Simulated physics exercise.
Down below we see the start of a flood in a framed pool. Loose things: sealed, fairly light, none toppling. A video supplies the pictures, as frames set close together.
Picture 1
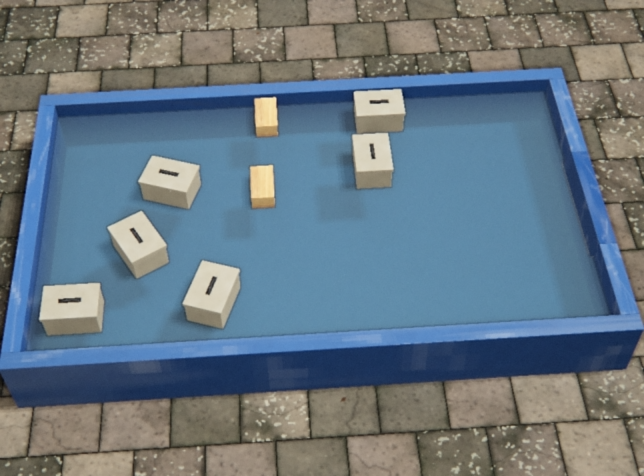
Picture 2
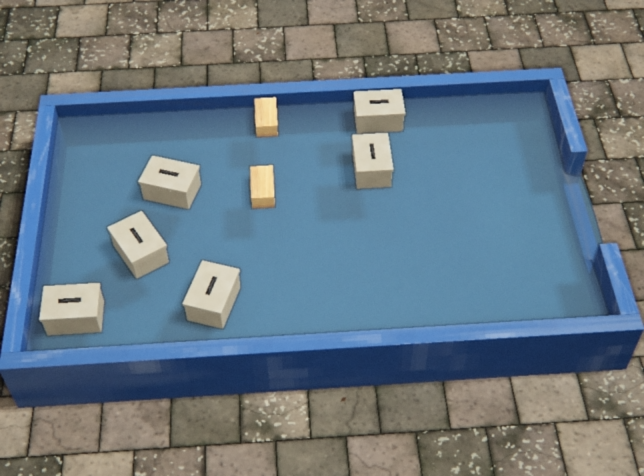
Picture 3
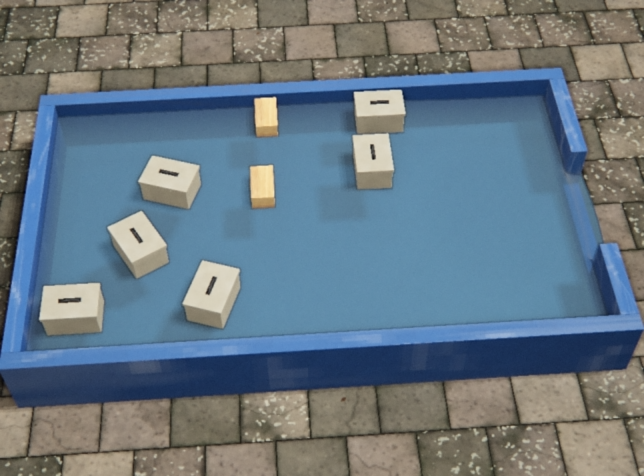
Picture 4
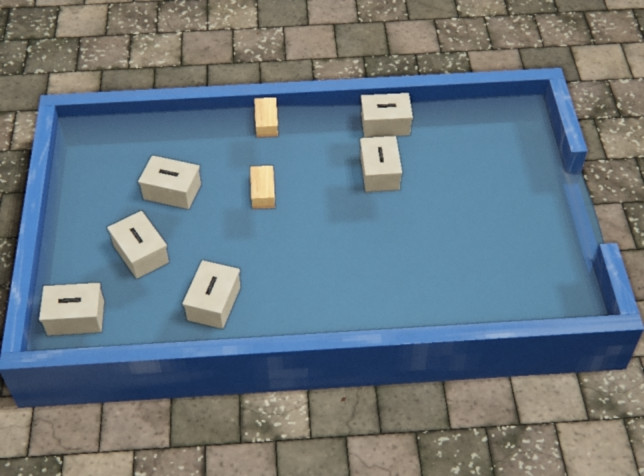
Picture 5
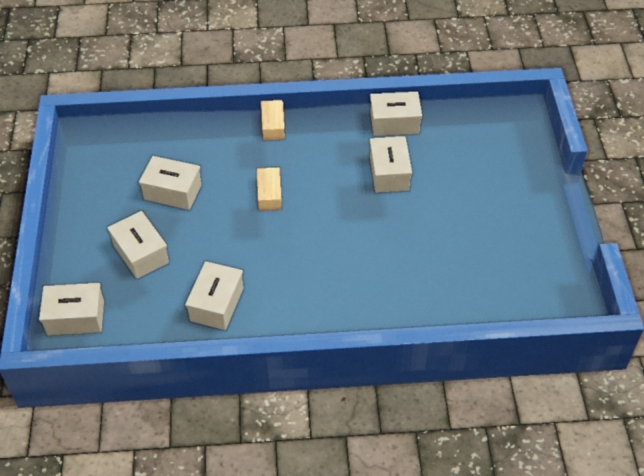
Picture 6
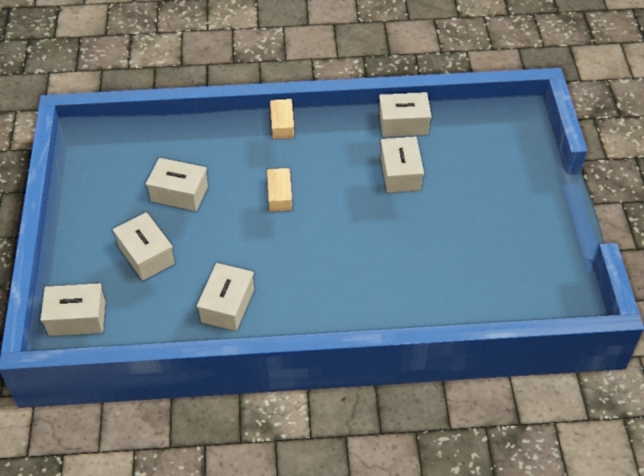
In a shallow blue-walled pool on a paved surface, a section of the right wall disappeared, and then the pale grey boxes and small wooden blocks began drifting slightly right, the upper-right pair first.
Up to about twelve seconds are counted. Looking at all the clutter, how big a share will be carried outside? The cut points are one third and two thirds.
It falls below one third.
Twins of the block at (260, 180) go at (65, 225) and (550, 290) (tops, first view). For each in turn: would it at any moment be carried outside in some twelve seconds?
Remains, escapes.
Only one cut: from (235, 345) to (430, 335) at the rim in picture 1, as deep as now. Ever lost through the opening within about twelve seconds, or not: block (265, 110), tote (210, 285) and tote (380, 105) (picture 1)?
Per object, as asked: Not flushed / flushed / not flushed.
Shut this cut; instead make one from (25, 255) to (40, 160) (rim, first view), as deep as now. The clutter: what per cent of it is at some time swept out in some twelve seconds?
60 per cent or so.
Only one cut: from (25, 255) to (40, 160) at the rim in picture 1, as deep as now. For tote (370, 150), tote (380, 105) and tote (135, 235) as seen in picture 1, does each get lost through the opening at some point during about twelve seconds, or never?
Looking at them in turn, number one is held back, number two is held back, and number three is flushed away.
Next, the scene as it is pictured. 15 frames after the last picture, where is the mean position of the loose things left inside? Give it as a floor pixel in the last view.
I'd put it at roughly (328, 236).
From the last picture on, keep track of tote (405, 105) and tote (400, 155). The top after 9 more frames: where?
First near (453, 113), second near (465, 164).
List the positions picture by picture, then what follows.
In the first frame, a tote at (372, 152), afloat; a tote at (379, 103) floats; 0 of 8 have shifted.
In the second frame, a tote at (372, 152), afloat; a tote at (379, 103) floats; 0 of 8 have shifted.
In the third frame, a tote at (373, 153), afloat; a tote at (379, 103), afloat; 0 of 8 have shifted.
In the fourth frame, a tote at (381, 155), afloat, close to its start; a tote at (387, 106), afloat, close to its start; 2 of 8 have shifted.
In the fifth frame, a tote at (391, 156) floats, close to its start; a tote at (396, 105), afloat, close to its start; 2 of 8 have shifted.
In the sixth frame, a tote at (402, 156) floats, close to its start; a tote at (405, 106) floats, close to its start; 5 of 8 have shifted.
A moment on, 0 of 8 are out; 8 afloat.
Next, 0 of 8 are out; 8 afloat.
Later, 0 of 8 are out; 8 afloat.
In the end, 1 of 8 are out; 7 afloat.
